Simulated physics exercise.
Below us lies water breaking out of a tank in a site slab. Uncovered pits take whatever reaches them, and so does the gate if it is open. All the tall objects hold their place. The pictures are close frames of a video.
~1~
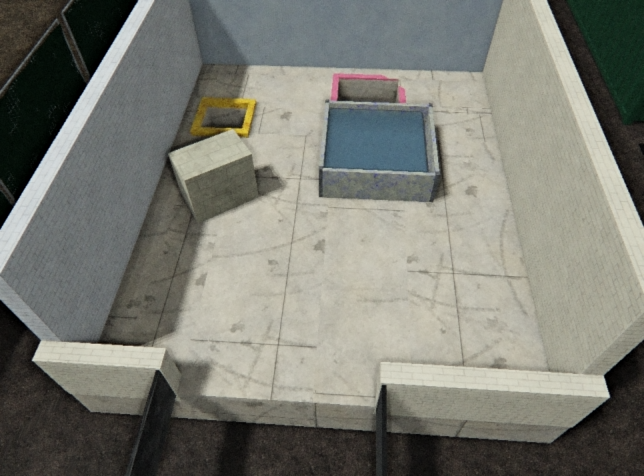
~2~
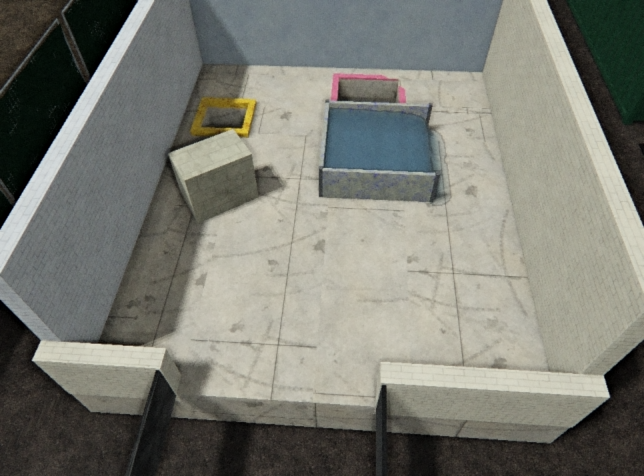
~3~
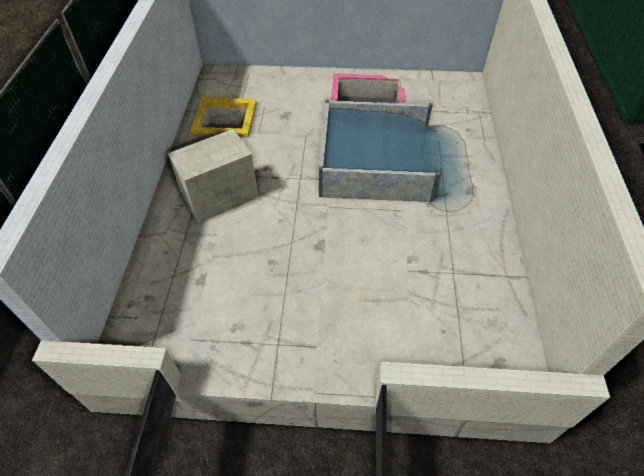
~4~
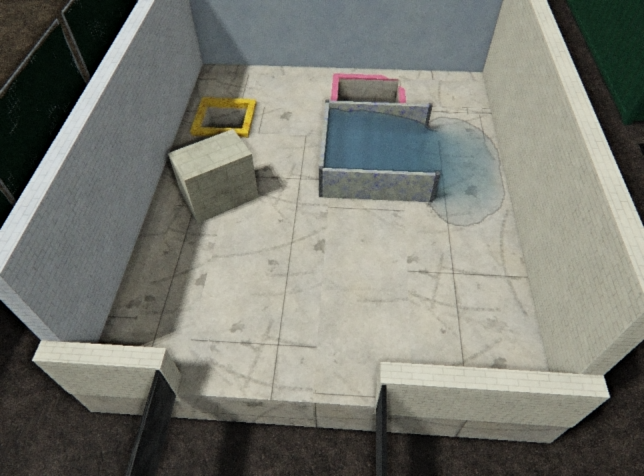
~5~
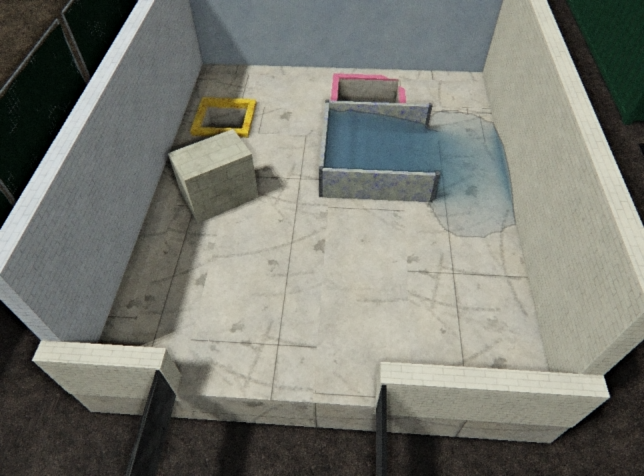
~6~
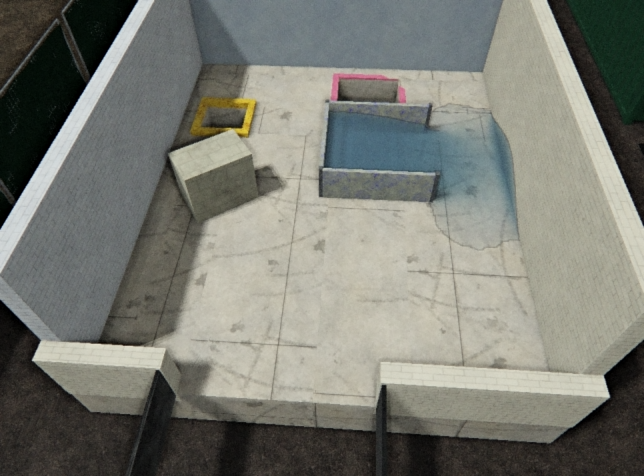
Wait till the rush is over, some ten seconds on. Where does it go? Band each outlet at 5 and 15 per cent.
In the end: The gate takes between 5 and 15 %; the pink pit takes over 15 %; the yellow pit takes under 5 %.
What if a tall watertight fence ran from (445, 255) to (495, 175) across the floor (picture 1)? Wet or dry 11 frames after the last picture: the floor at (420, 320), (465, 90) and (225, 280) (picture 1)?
As listed: No water, wet, free of water.
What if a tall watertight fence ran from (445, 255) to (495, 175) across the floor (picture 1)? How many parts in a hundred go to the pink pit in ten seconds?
Roughly, in per cent: Pink 40.
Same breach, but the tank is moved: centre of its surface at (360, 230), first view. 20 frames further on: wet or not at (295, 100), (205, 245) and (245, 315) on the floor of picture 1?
In turn: Dry, no water, covered.
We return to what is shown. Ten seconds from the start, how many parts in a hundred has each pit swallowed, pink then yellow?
Roughly 26 per cent, then 0 per cent.
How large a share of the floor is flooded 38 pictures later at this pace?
Close to 60 %.
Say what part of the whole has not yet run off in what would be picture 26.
I make it 94 per cent.
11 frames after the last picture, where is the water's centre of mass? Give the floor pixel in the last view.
At about (442, 167).
A moment on, water covers 10 % of the floor; the gate 0 %, the pink pit 0 %, the yellow pit 0 %.
Next, water covers 25 % of the floor; the gate 0 %, the pink pit 0 %, the yellow pit 0 %.
Then, water covers 40 % of the floor; the gate 0 %, the pink pit 6 %, the yellow pit 0 %.
Later, water covers 60 % of the floor; the gate 5 %, the pink pit 19 %, the yellow pit 0 %.
In the end, water covers 75 % of the floor; the gate 9 %, the pink pit 26 %, the yellow pit 0 %.
